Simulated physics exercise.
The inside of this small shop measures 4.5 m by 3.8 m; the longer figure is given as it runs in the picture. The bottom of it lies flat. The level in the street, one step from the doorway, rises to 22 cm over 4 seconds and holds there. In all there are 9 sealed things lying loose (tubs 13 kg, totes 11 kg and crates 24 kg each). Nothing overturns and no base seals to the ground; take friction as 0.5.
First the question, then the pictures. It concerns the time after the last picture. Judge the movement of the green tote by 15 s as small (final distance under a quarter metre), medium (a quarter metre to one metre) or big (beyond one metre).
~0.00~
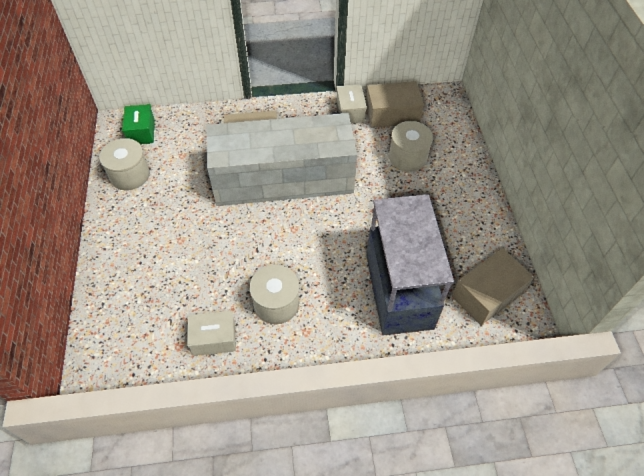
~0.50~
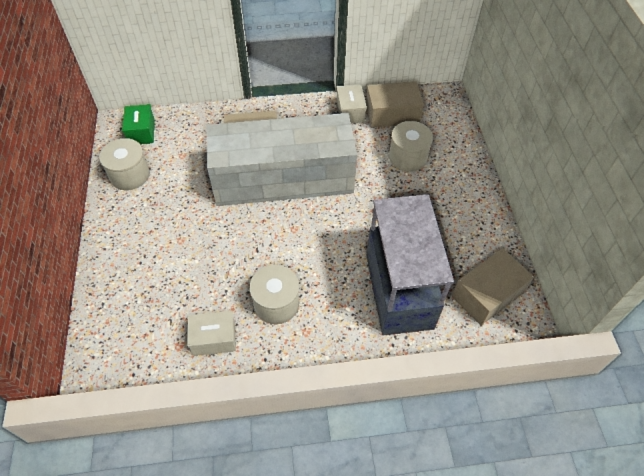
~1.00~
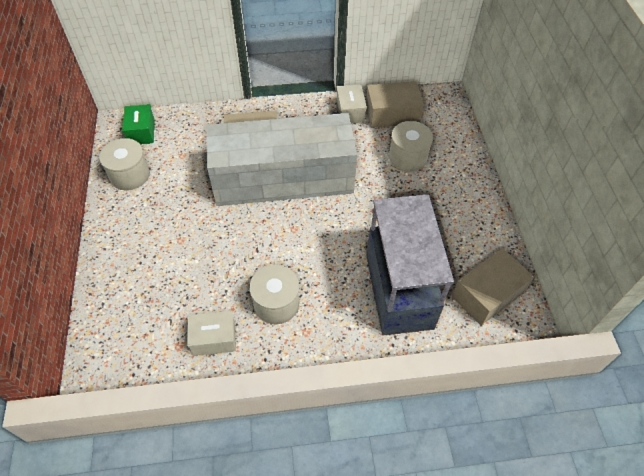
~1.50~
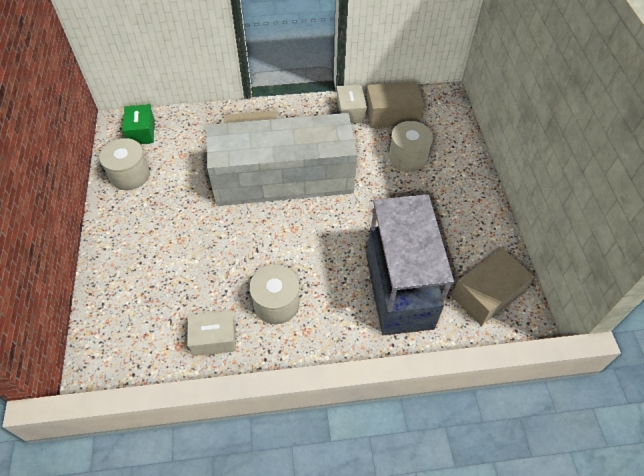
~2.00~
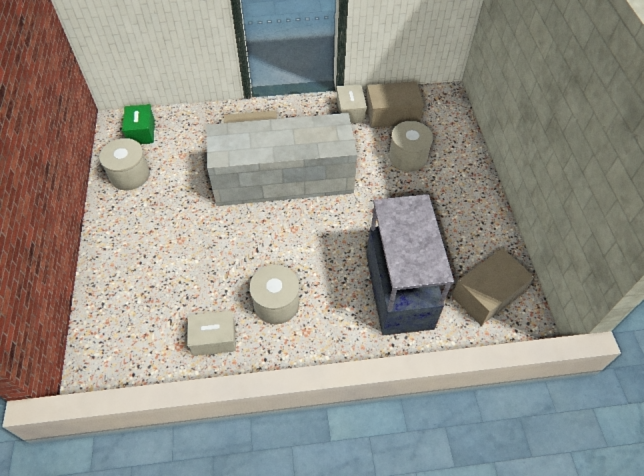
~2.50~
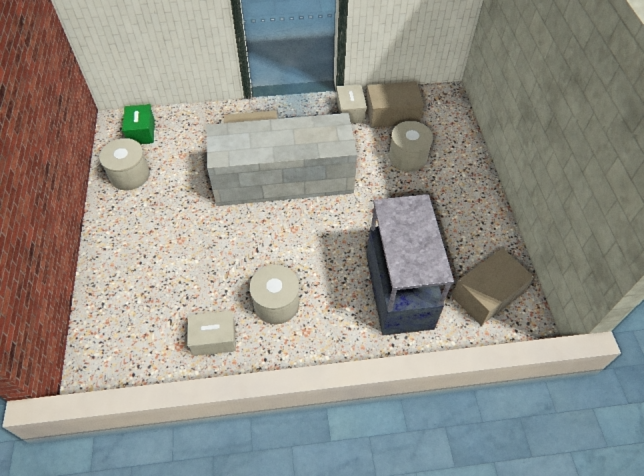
It is big.
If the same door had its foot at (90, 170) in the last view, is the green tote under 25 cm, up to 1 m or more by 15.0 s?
That would leave the green tote a long way off.
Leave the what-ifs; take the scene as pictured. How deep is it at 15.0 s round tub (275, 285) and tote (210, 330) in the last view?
First about 10 cm, second about 10 cm.
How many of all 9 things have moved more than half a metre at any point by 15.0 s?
It adds up to 9.
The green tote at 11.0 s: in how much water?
7 cm, roughly.
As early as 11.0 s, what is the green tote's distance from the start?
Around 250 cm from the start by that time.
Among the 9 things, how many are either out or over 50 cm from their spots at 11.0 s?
I make it 5 by then.
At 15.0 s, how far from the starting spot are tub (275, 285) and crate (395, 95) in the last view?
Net displacement, in order: 60 cm; 200 cm.
After 3.5 s the green tote is near (137, 117), 0.0 m from its start, aground; 0 afloat.
After 6.8 s the green tote is near (104, 116), 0.4 m from its start, afloat; 1 afloat.
After 11.0 s the green tote is near (99, 305), 2.4 m from its start, aground; 5 afloat.
After 15.0 s the green tote is near (263, 346), 3.2 m from its start, afloat; 7 afloat.
